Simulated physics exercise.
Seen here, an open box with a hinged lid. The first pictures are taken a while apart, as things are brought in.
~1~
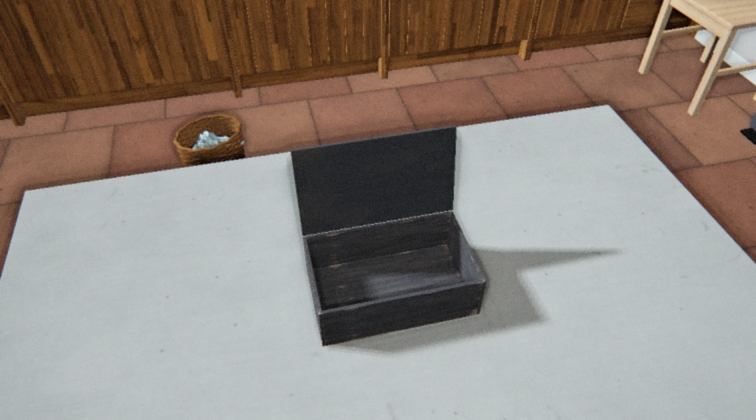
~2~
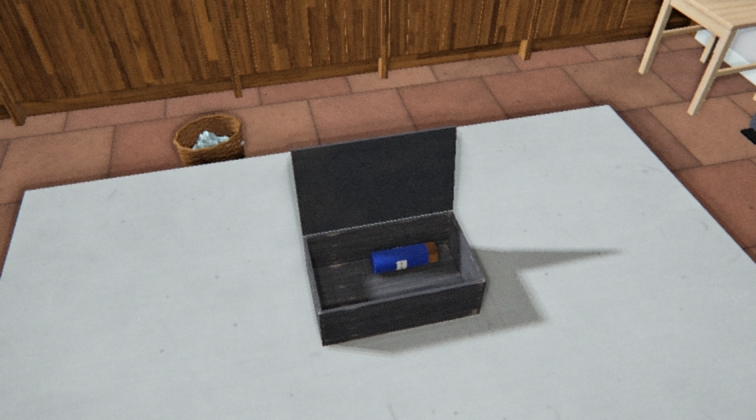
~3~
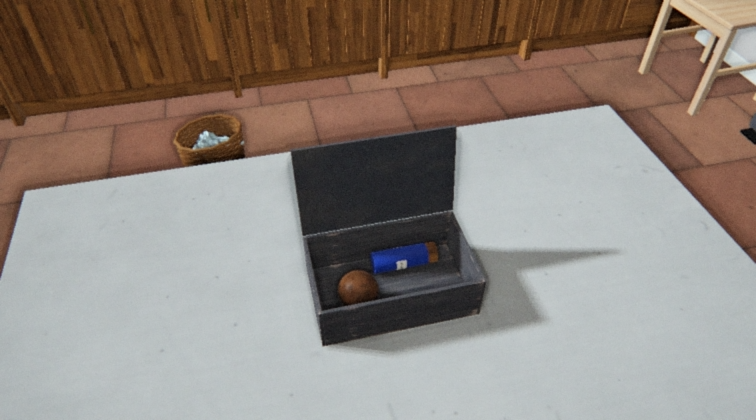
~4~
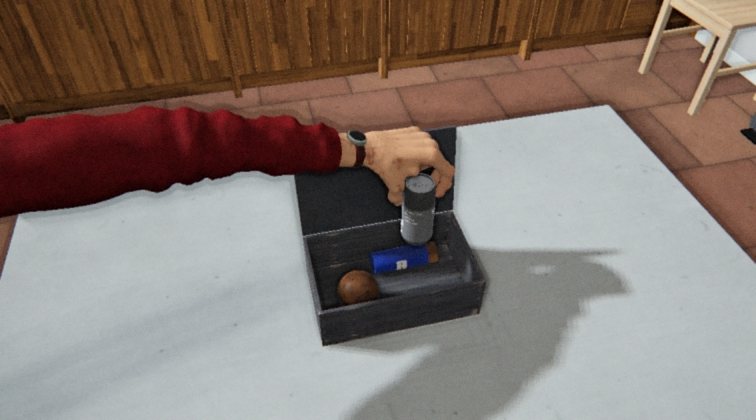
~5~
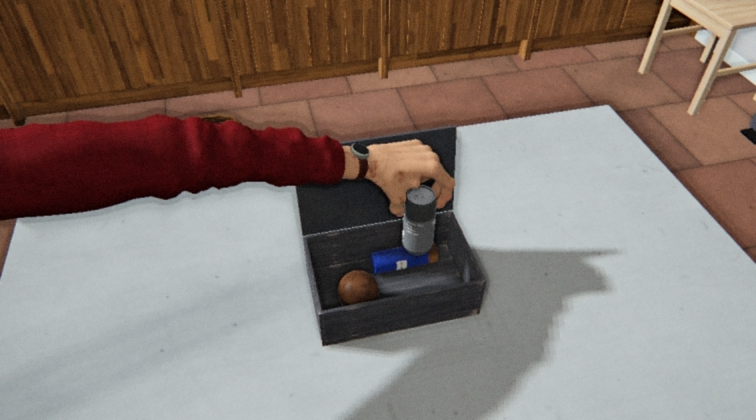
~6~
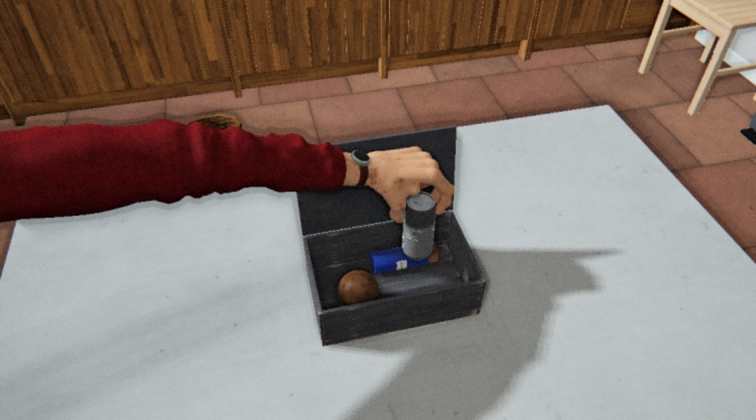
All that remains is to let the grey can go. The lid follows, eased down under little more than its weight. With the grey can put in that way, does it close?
In the end the lid is held up.
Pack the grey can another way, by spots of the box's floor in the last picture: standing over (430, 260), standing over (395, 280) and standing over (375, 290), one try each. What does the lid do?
In the first case it will not close; in the second case it is held up; in the third case it shuts flat.
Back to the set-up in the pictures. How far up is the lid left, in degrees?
About 6°.
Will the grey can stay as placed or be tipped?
It tips.
Then, 1.60 s past the last view, lid 59° above the rim; grey can rocked 63° from its first pose near (425, 264).
Then, 3.50 s past the last view, lid 14° above the rim; grey can rocked 61° from its first pose near (425, 264).
Finally, lid 6° above the rim; down or leaning hard in the box, grey can; moved from the start, blue shaker; brown ball still in place. Final places as the last picture's camera would see them, grey can near (397, 277).
